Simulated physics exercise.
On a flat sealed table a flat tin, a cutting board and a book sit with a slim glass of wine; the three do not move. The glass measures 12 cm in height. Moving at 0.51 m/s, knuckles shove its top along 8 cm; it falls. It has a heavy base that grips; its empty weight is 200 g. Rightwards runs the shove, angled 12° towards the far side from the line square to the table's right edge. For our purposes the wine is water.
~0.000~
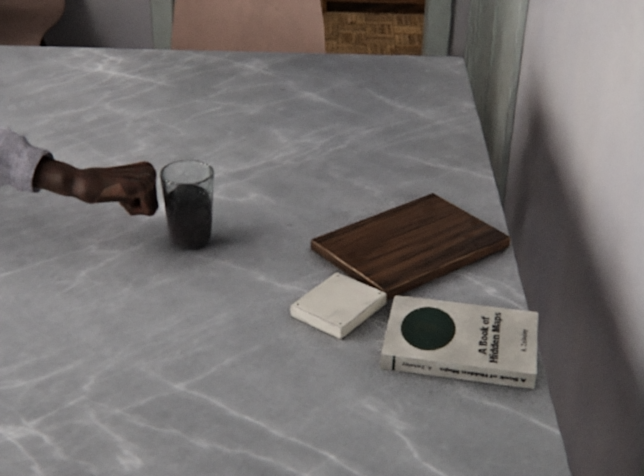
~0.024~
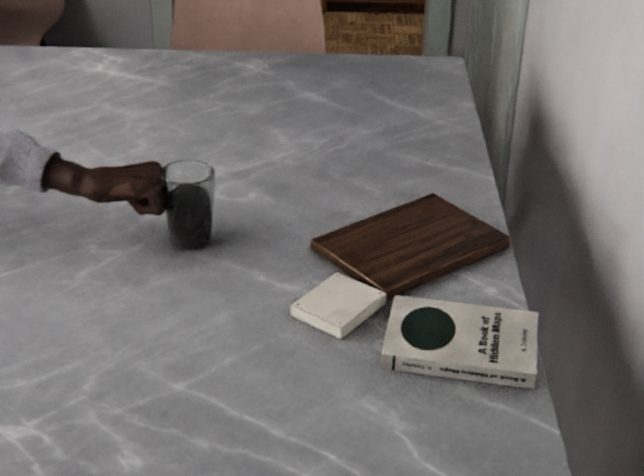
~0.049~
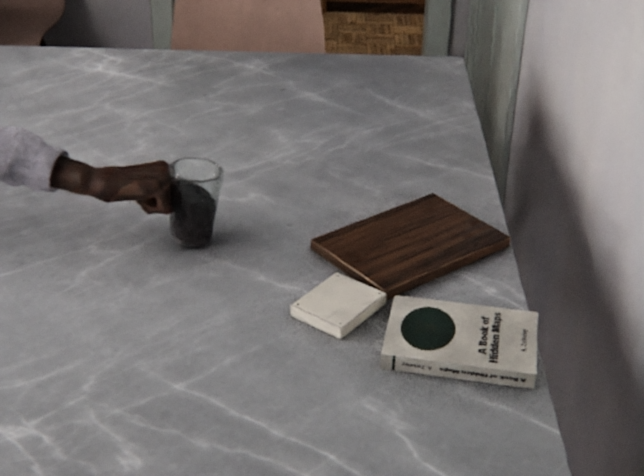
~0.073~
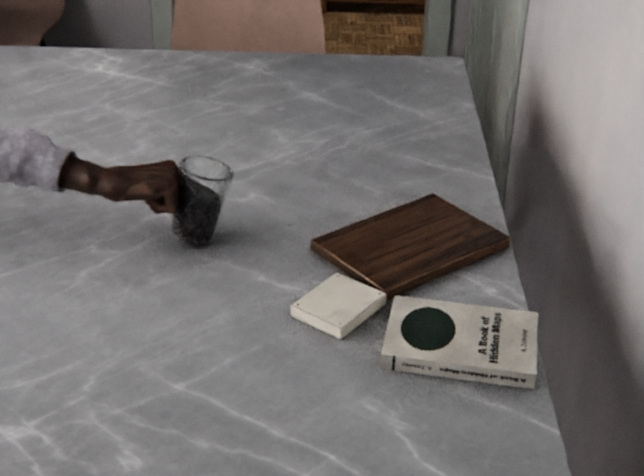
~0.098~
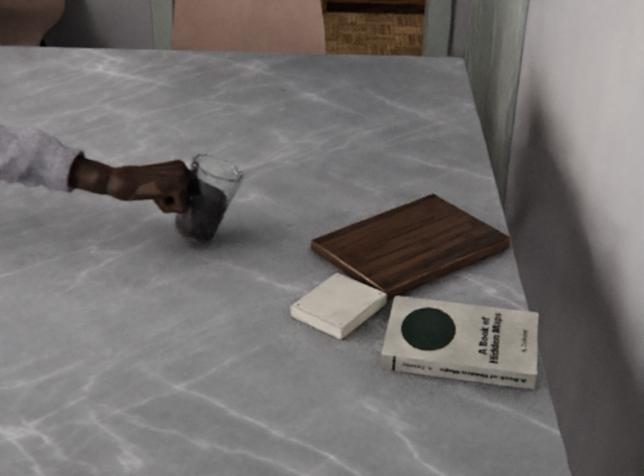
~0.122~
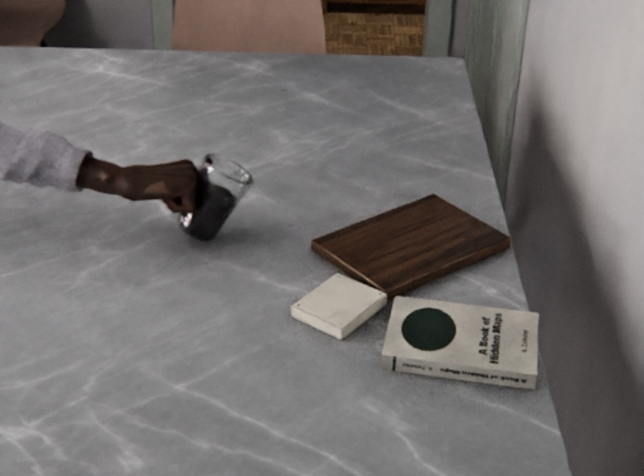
At first, a glass of dark liquid stands upright on a marble table, a fist close to its left side, with a wooden board, a small pale box and a book resting nearby. The knuckles then push the glass near its top, and it leans steadily farther to the right.
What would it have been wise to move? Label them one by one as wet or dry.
Flat tin - dry; cutting board - wet; book - dry.
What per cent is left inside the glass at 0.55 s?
Estimate: Around 22 in a hundred.
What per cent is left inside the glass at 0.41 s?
Some 40 in a hundred, give or take.
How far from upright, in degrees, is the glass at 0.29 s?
I'd say it sits near 86 degrees off vertical.
After 0.29 s the tilt is 86° and 84 per cent is in the glass, 0 has run off the table; wet so far, nothing.
After 0.41 s the tilt is 86° and 41 per cent is in the glass, 0 has run off the table; wet so far, cutting board.
After 0.55 s the tilt is 86° and 23 per cent is in the glass, 0 has run off the table; wet so far, cutting board.
After 0.79 s the tilt is 86° and 12 per cent is in the glass, 10 has run off the table; wet so far, cutting board.
In the end 5 per cent is in the glass, 34 has run off the table; wet so far, cutting board.
